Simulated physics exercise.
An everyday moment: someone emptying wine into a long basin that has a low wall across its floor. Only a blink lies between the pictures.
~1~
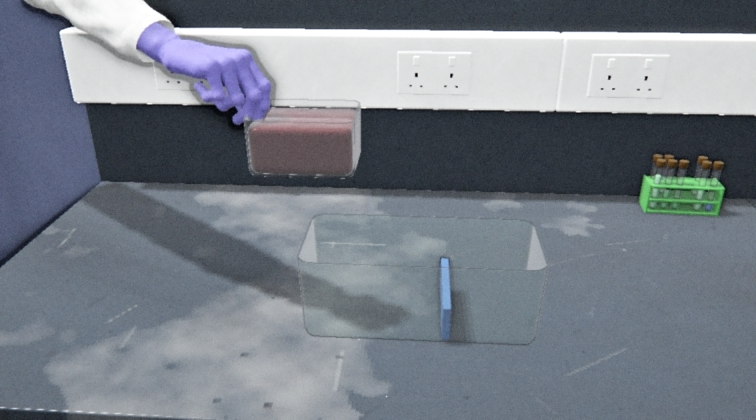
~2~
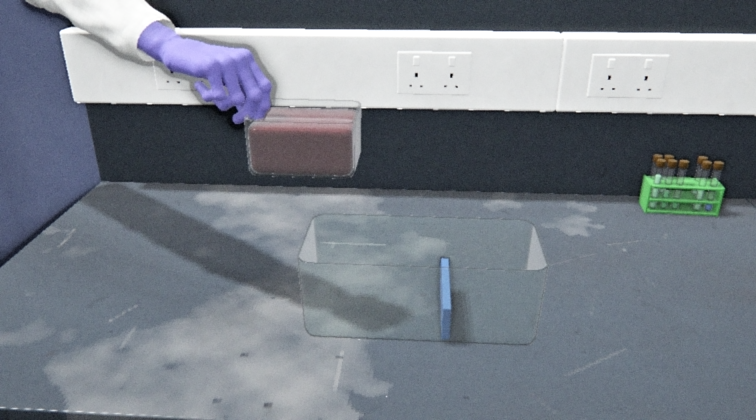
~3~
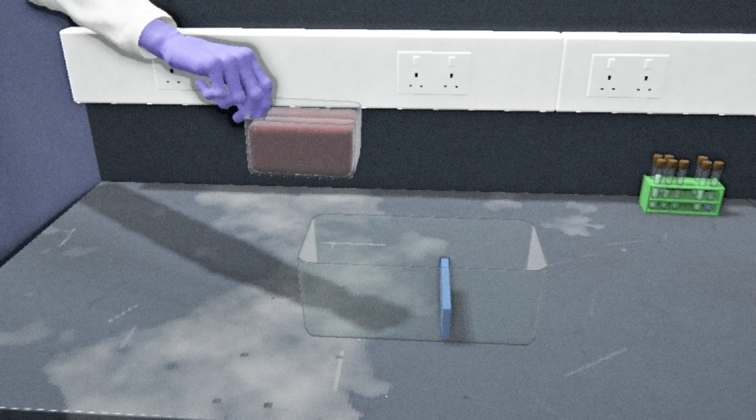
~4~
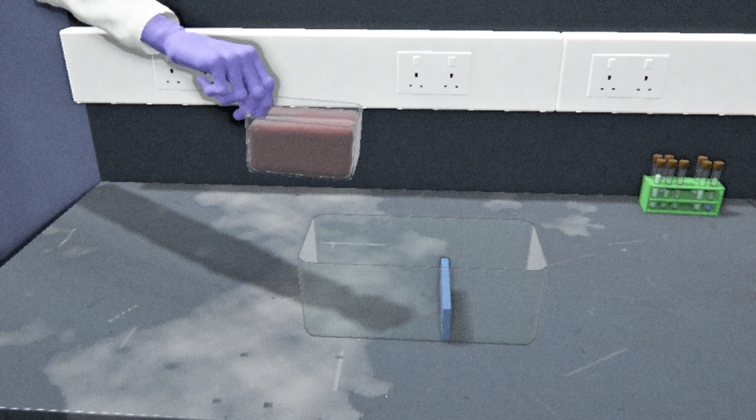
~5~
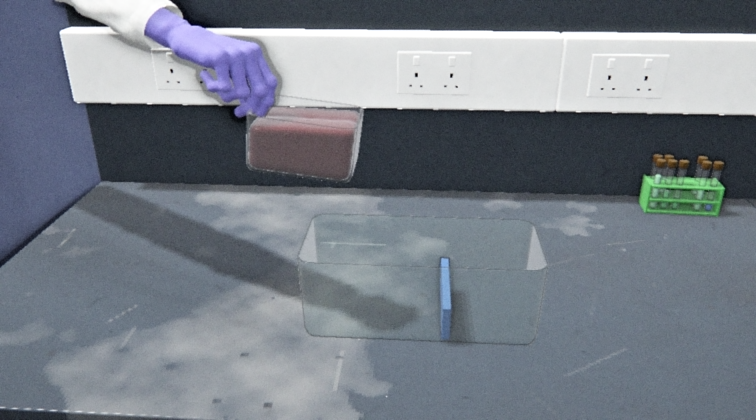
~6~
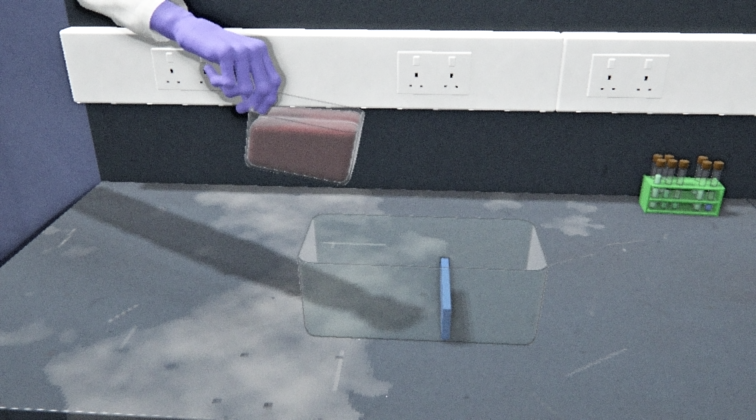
A purple-gloved hand in a white sleeve holds a clear container of dark reddish liquid at the upper left of a worn grey bench, seen from the front and slightly above. Below sits a long transparent basin with a low blue wall across its floor, with a green rack of tubes at right and white sockets behind. The hand gradually tilts the container slightly rightward, while the view stays still.
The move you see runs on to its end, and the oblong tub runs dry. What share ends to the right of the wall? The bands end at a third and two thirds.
In the end under a third is right of the wall.
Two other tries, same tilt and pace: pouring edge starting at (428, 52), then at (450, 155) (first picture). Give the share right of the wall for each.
First some 80, then 90 per cent.
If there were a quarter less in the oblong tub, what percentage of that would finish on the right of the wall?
Close to 5 per cent.
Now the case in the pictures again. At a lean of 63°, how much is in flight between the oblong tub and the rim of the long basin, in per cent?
Roughly 35 in a hundred.
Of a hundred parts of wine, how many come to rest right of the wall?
Close to 5 per cent.
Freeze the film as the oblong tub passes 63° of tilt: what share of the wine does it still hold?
About 55 per cent.
A moment on, the oblong tub is tipped part way and 57 per cent is still to pour, 9 is left of the wall and 0 right of it.
Next, the oblong tub is tipped on its side and 14 per cent is still to pour, 74 is left of the wall and 1 right of it.
Then the oblong tub is tipped on its side and 4 per cent is still to pour, 88 is left of the wall and 3 right of it.
Later the oblong tub is tipped on its side and 1 per cent is still to pour, 93 is left of the wall and 3 right of it.
Finally, 94 per cent lies left of the wall, 3 right of it and 2 outside.
